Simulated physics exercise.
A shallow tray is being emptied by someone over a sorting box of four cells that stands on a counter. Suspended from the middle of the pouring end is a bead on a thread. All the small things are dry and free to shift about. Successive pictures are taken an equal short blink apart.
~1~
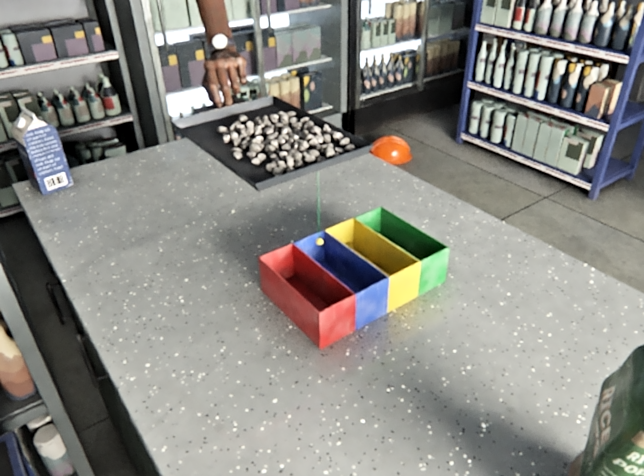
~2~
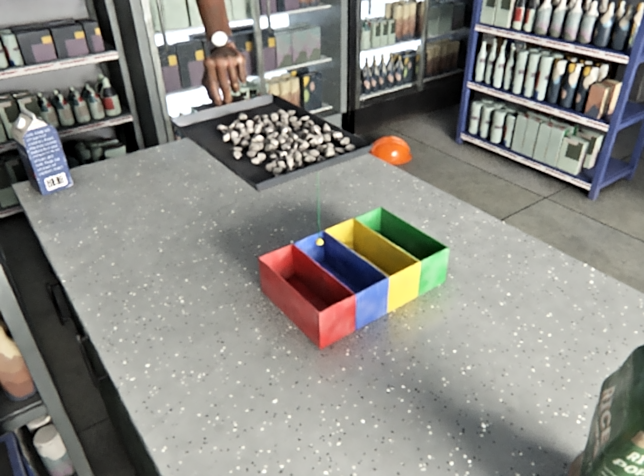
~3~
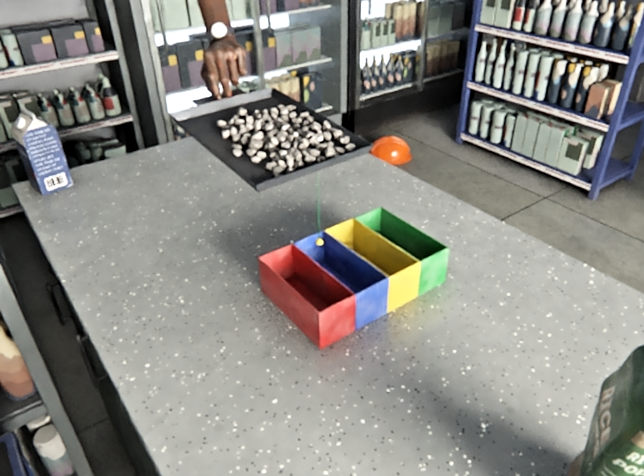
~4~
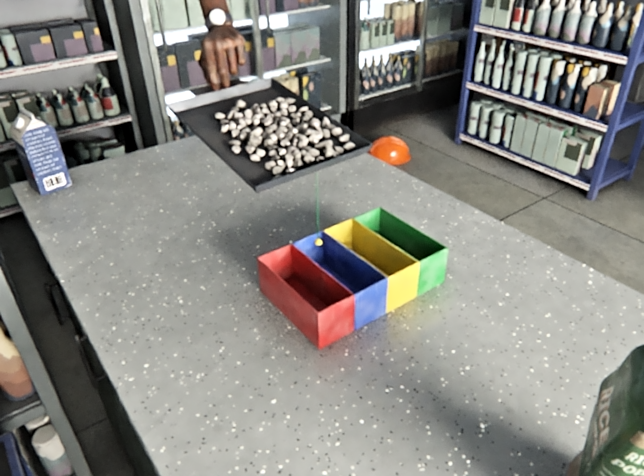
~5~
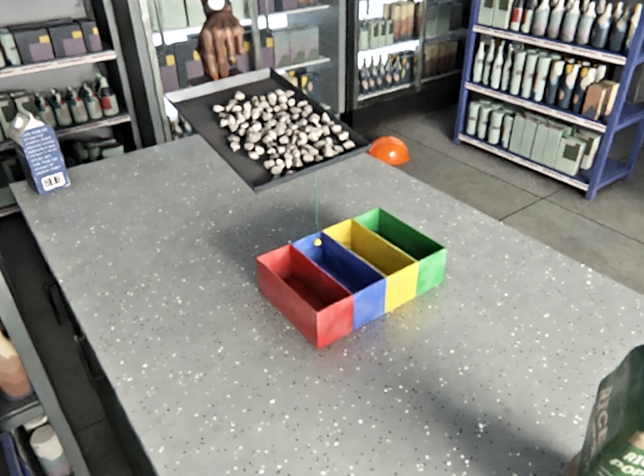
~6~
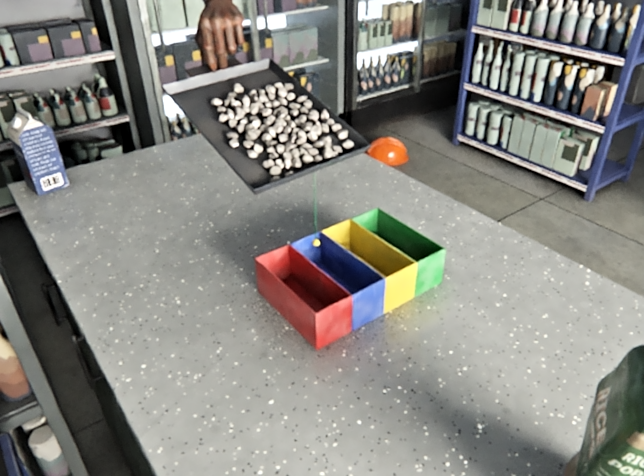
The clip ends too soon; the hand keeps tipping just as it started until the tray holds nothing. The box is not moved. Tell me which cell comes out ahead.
I would say the red cell comes out ahead.
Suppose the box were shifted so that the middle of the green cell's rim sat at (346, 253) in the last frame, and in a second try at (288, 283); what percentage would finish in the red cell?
Roughly 10% the first time and 0% the second time.
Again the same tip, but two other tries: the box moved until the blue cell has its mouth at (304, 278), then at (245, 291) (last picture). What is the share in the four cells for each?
It would be roughly 100 per cent in the first placement and roughly 80 per cent in the second.
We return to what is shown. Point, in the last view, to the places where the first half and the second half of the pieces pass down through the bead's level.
I'd say close to (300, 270) at first and close to (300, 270) later on.
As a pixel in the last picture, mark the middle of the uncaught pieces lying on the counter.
I'd mark it at about (255, 353).
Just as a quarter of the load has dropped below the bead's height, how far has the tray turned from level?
Tilt: Around 70 degrees.
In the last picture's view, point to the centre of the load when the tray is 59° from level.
The middle of the pieces sits at roughly (297, 162).
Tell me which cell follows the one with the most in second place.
The cell in blue.
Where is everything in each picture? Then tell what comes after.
The first picture shows corners of the pouring end near (258, 181) and (367, 144), level; middle of the load near (283, 139), bits of gravel; bead on its thread near (319, 242); red cell near (338, 318); blue cell near (372, 300); yellow cell near (404, 284); green cell near (433, 268).
The second picture shows corners of the pouring end near (258, 181) and (367, 144), level; middle of the load near (283, 138).
The third picture shows corners of the pouring end near (258, 182) and (367, 144), tipped barely, lowest at the left corner; middle of the load near (283, 135).
The fourth picture shows corners of the pouring end near (257, 183) and (367, 144), tipped a little, lowest at the left corner; middle of the load near (282, 131).
The fifth picture shows corners of the pouring end near (256, 184) and (366, 144), tipped a little, lowest at the left corner; middle of the load near (281, 127).
The sixth picture shows corners of the pouring end near (255, 186) and (365, 144), tipped clearly, lowest at the left corner; middle of the load near (280, 124); red cell near (334, 319); blue cell near (368, 301); yellow cell near (400, 285); green cell near (430, 269).
Shortly afterwards, tray tipped steeply; the bulk on the tray; only a few in the blue cell; only a few in the yellow cell; near a quarter falling or outside the box.
Next, tray tipped right over; only a few on the tray; near a third in the red cell; near a quarter in the blue cell; a little in the yellow cell; near a third falling or outside the box.
Some moments later, tray tipped past a quarter turn; near a third in the red cell; near a quarter in the blue cell; a little in the yellow cell; near a third falling or outside the box.
In the end, tray tipped past a quarter turn; near a third in the red cell; near a quarter in the blue cell; a little in the yellow cell; none at all in the green cell; near a third outside the box.
